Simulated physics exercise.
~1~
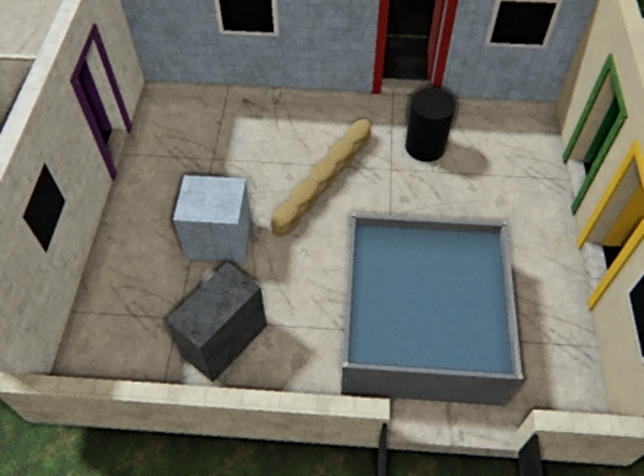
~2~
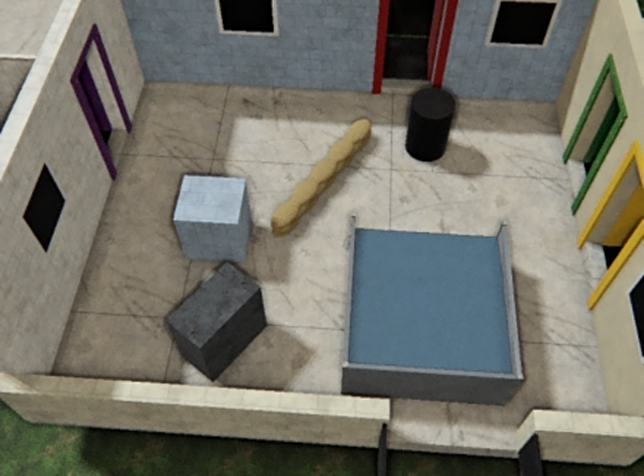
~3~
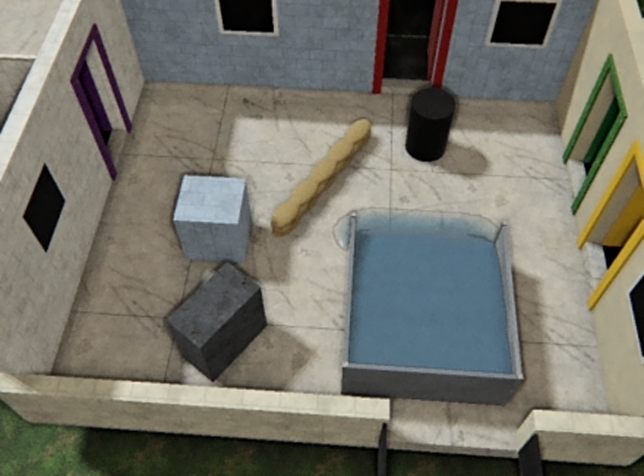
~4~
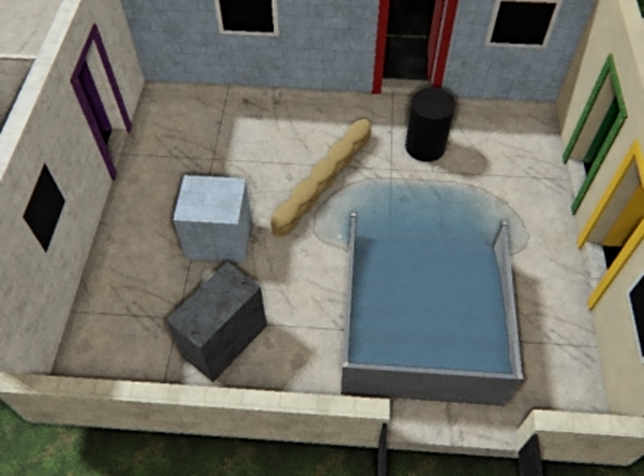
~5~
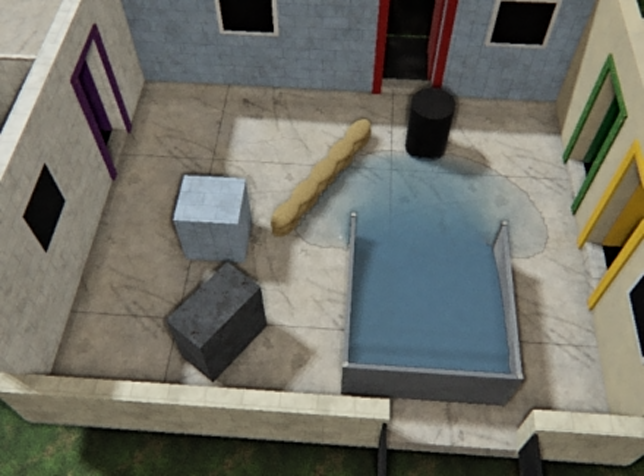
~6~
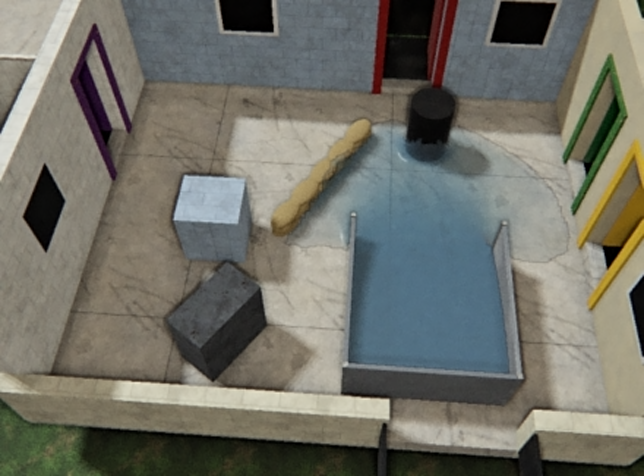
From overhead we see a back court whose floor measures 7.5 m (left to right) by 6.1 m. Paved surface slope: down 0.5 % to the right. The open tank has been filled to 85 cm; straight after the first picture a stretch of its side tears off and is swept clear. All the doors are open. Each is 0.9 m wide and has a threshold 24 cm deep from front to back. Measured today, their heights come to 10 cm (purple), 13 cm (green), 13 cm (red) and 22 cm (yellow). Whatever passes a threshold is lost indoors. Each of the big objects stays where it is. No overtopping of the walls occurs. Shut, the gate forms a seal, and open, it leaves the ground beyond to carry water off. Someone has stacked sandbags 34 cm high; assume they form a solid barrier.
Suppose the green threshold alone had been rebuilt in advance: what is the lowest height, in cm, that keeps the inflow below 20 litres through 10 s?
About 24 cm.
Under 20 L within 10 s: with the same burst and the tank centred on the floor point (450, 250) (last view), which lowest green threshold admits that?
With that change, some 21 centimetres.
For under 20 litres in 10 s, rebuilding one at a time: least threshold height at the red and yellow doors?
Some 35 cm for red, some 8.0 cm for yellow.
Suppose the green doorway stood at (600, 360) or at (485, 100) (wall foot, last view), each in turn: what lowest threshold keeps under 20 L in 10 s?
Minimums: About 12.5 cm and 33 cm.
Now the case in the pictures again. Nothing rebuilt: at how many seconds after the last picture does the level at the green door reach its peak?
I'd guess close to 3.0 seconds.
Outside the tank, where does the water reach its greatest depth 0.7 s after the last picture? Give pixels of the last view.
About (377, 159).
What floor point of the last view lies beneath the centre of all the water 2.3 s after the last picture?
I'd say around (435, 193).
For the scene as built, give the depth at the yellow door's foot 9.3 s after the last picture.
Lab note: Depth approx. 12.5 cm.
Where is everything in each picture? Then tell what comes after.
The open tank at (429, 293) is whole and still, 85 cm deep; the green door at (590, 144) is dry, in the first picture.
Water pours out on the far side and has run 0.3 m, to a hidden place; about 7 cm deep outside, 85 cm at the back, in the second picture.
Water pours out on the far side and has run 0.8 m, to (364, 212); about 15 cm deep outside, 85 cm at the back, in the third picture.
Water pours out on the far side and has run 1.4 m, to (387, 181); about 12 cm deep outside, 83 cm at the back, in the fourth picture.
The front is at (388, 154), 2.0 m from the gap on the far side; 5.8 m2 of floor is wet, 75 cm left at the back, in the fifth picture.
The gap is on the far side, the front 2.7 m out at (385, 125); the back of the open tank holds 72 cm; the green door at (590, 144), 2.9 m from the gap, is still 0.5 m from the nearest water, in the sixth picture.
Then, 0.7 s after the last picture water covers 30 % of the floor, deepest (60 cm) near (377, 159); 12 cm at the green door, 0 litres in over its 13 cm threshold.
Then, 2.3 s after the last picture water covers 45 % of the floor, deepest (39 cm) near (483, 141); 22 cm at the green door, 12 litres in over its 13 cm threshold.
Then, 9.3 s after the last picture water covers 95 % of the floor, deepest (14 cm) near (587, 410); 8 cm at the green door, 156 litres in over its 13 cm threshold.
At the green door as built, the water peaked near 29 cm, 3.1 s after the last picture.
With a threshold of 22 cm, 33 litres would have come in within the 10 s; with 30 cm, 4 litres. So under 20 litres takes about 24 cm.
